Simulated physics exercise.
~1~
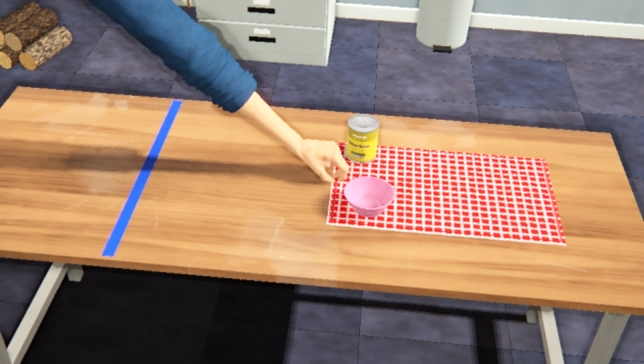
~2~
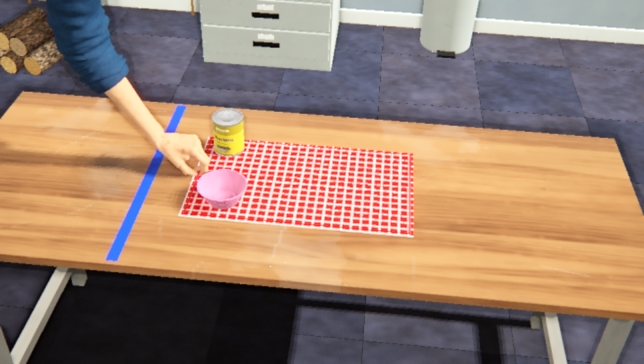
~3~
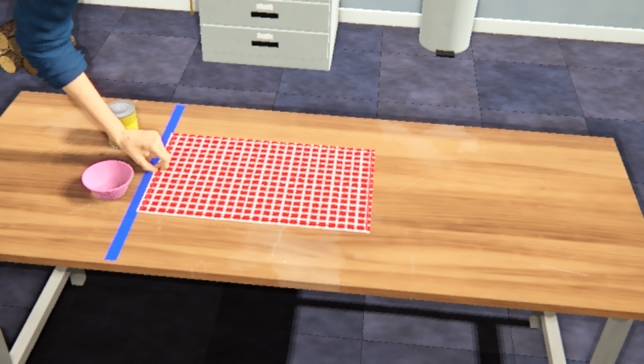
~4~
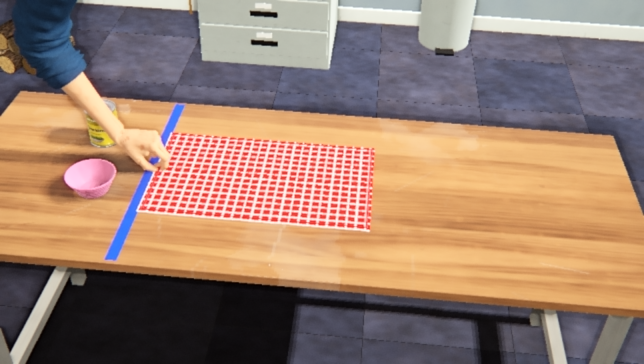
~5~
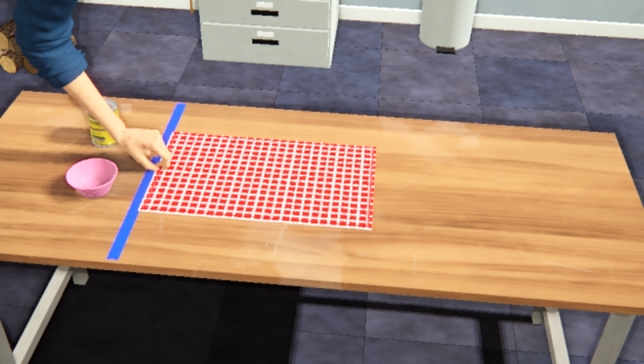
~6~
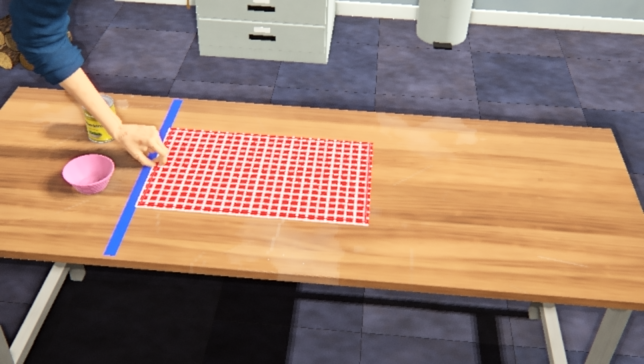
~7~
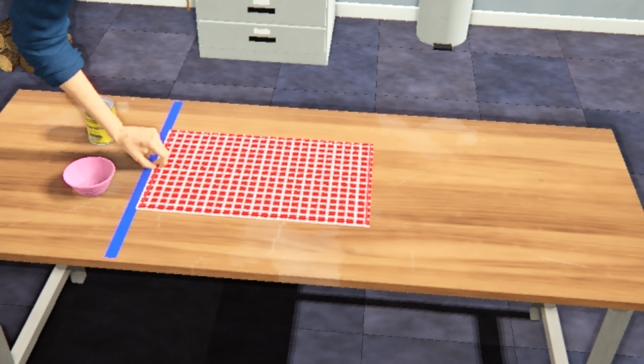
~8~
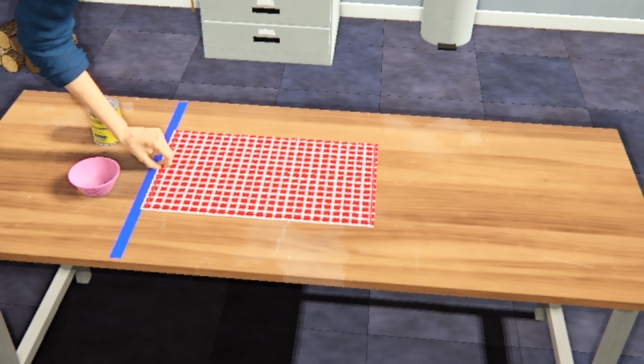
On a desk, a hand pulls a red cloth left until tin and bowl slide off.
